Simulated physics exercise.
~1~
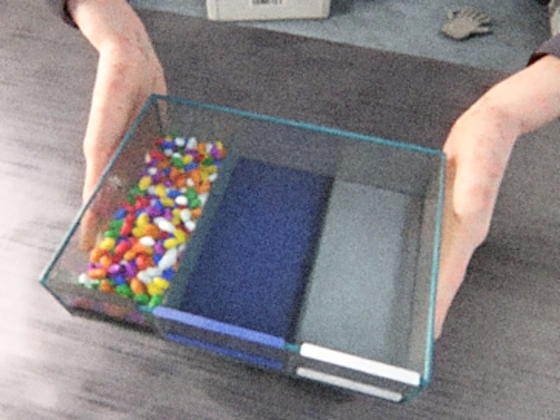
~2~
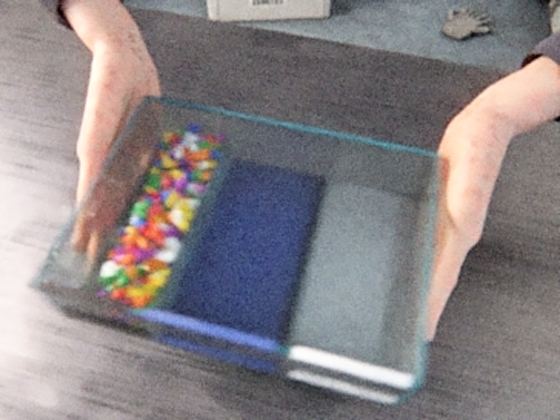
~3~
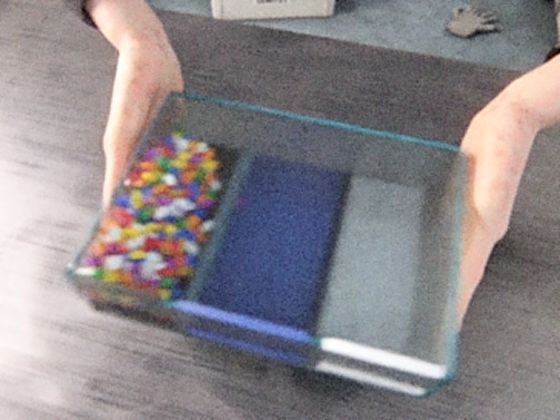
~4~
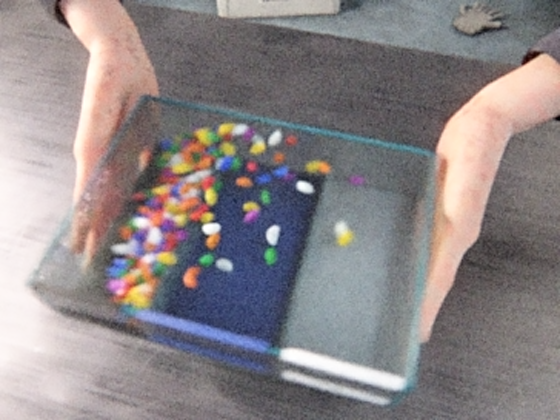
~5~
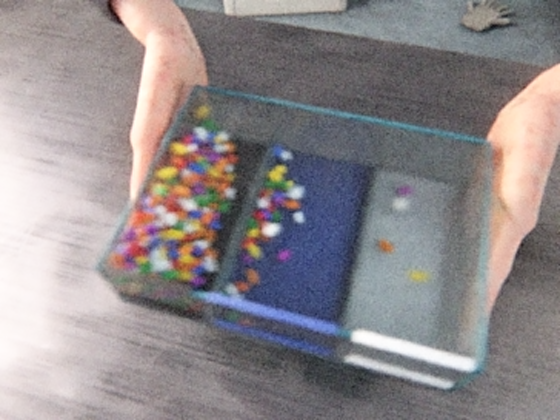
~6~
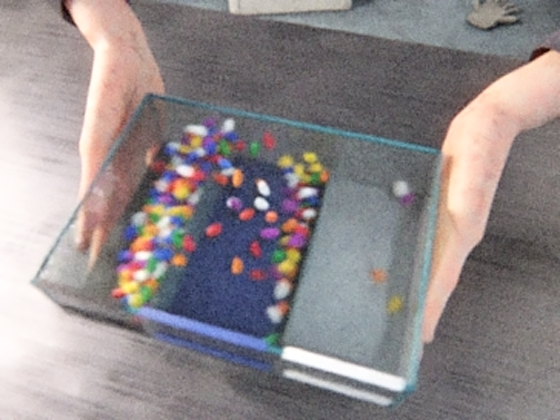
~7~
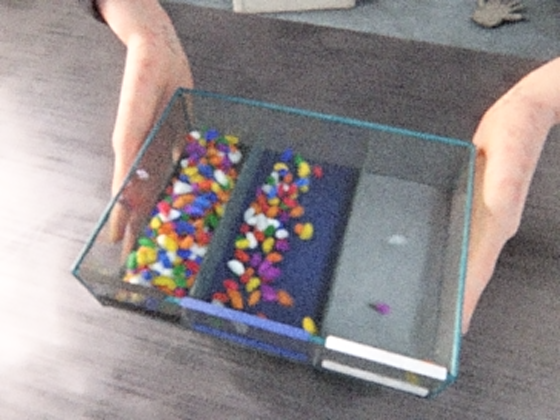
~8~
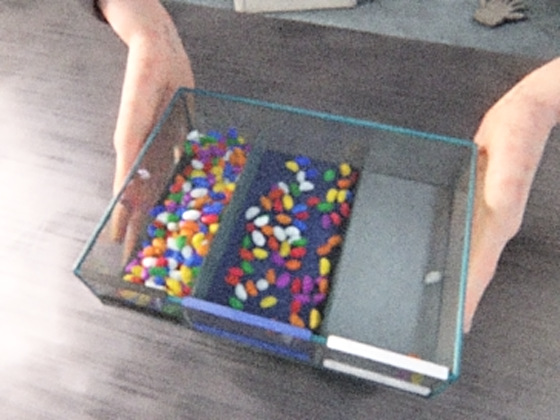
On a dark grey, streaked tabletop, two hands hold a clear box split into three sections, with colourful jelly beans heaped in the black one on the left. The hands shake the box left and right, and at first the beans stay in their section. As the swings grow wider, many beans scatter over the partition into the blue middle section, and a few reach the pale section on the right. The shaking then fades and the hands hold the box steady. At the end, most beans lie in the black section, a smaller share covers the blue, and the pale one is almost empty.
